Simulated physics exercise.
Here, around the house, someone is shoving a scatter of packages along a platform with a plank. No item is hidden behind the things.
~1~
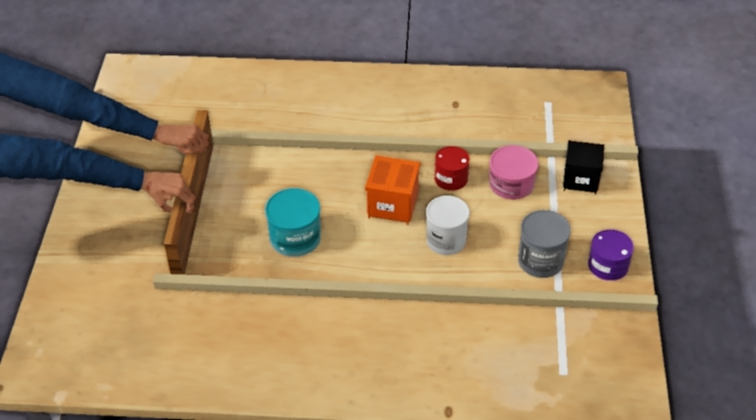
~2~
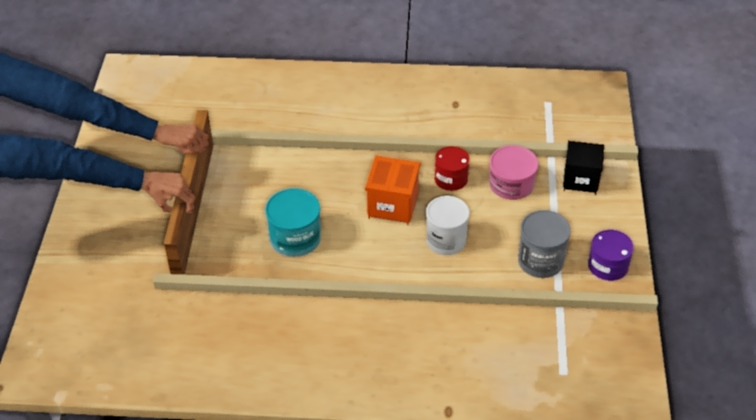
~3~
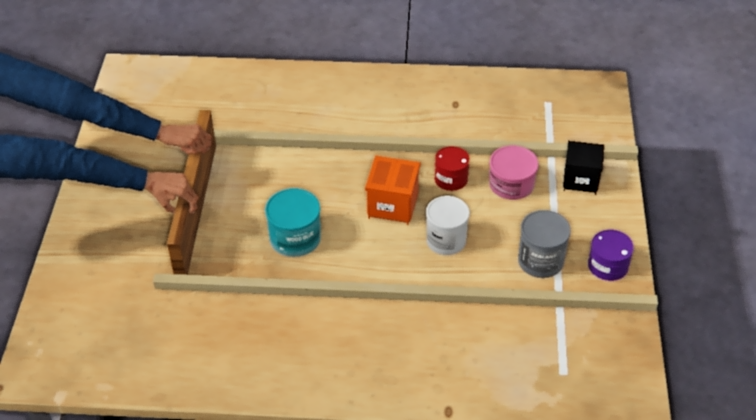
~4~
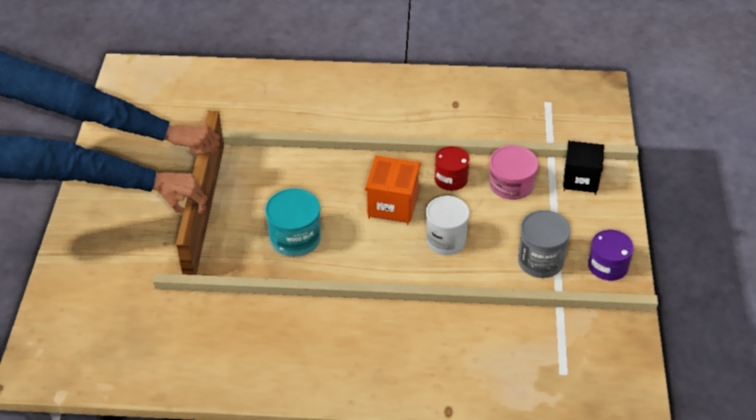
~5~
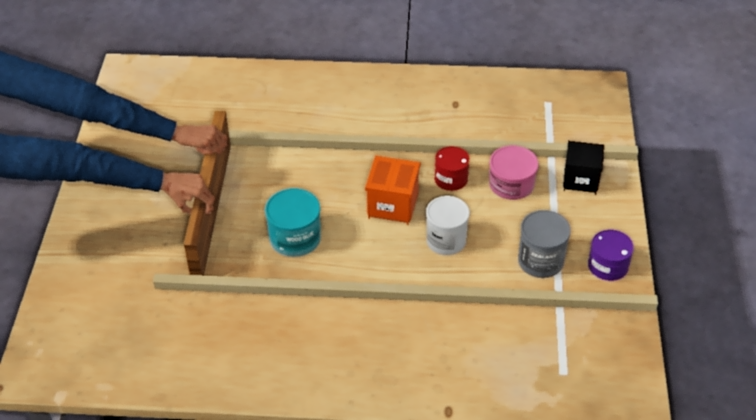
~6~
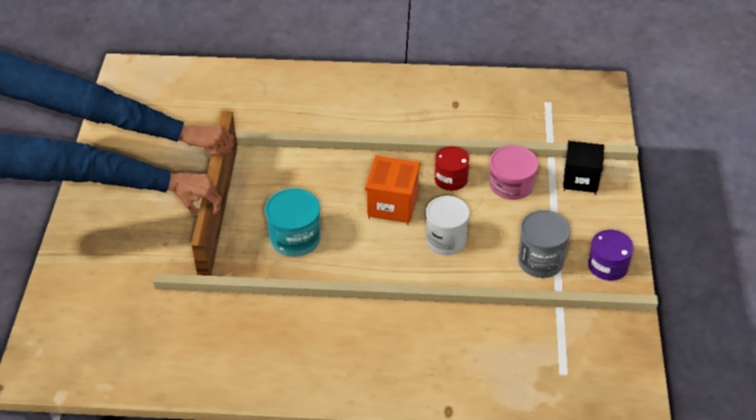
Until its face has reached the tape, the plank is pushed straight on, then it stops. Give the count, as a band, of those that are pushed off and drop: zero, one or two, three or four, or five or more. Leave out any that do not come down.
The fall count stops at one or two.
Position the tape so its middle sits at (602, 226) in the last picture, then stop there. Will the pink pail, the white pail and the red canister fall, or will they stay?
The pink pail does not stay; as for the white pail, it does not stay; and the red canister remains in place.
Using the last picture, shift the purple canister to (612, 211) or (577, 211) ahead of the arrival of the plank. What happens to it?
In order, it drops down; drops down.
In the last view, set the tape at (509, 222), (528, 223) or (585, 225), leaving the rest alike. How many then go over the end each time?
It would be 0, then 0, then 3.
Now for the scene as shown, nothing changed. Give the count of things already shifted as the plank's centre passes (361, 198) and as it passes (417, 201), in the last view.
1 and 3.
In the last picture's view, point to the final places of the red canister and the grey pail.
The red canister finishes at (570, 173); the grey pail finishes at (629, 258).
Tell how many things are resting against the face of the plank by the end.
3 are in contact with it.
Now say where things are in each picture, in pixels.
The first frame shows purple canister (610, 255); black tote (583, 168); grey pail (543, 244); plank (190, 191); tape (555, 224).
The second frame shows black tote (583, 168); red canister (452, 169).
The third frame shows grey pail (543, 245); orange tote (393, 190).
The fourth frame shows purple canister (610, 255); plank (202, 192).
The fifth frame shows black tote (583, 168); turquoise pail (294, 223).
The sixth frame shows purple canister (610, 255); black tote (583, 168); grey pail (543, 245); plank (216, 193); tape (555, 224).
A little later, none off yet; purple canister at rest near (610, 255); black tote at rest near (583, 168); grey pail at rest near (543, 245).
When it is over, the number that fall off is one or two; down, black tote and purple canister.
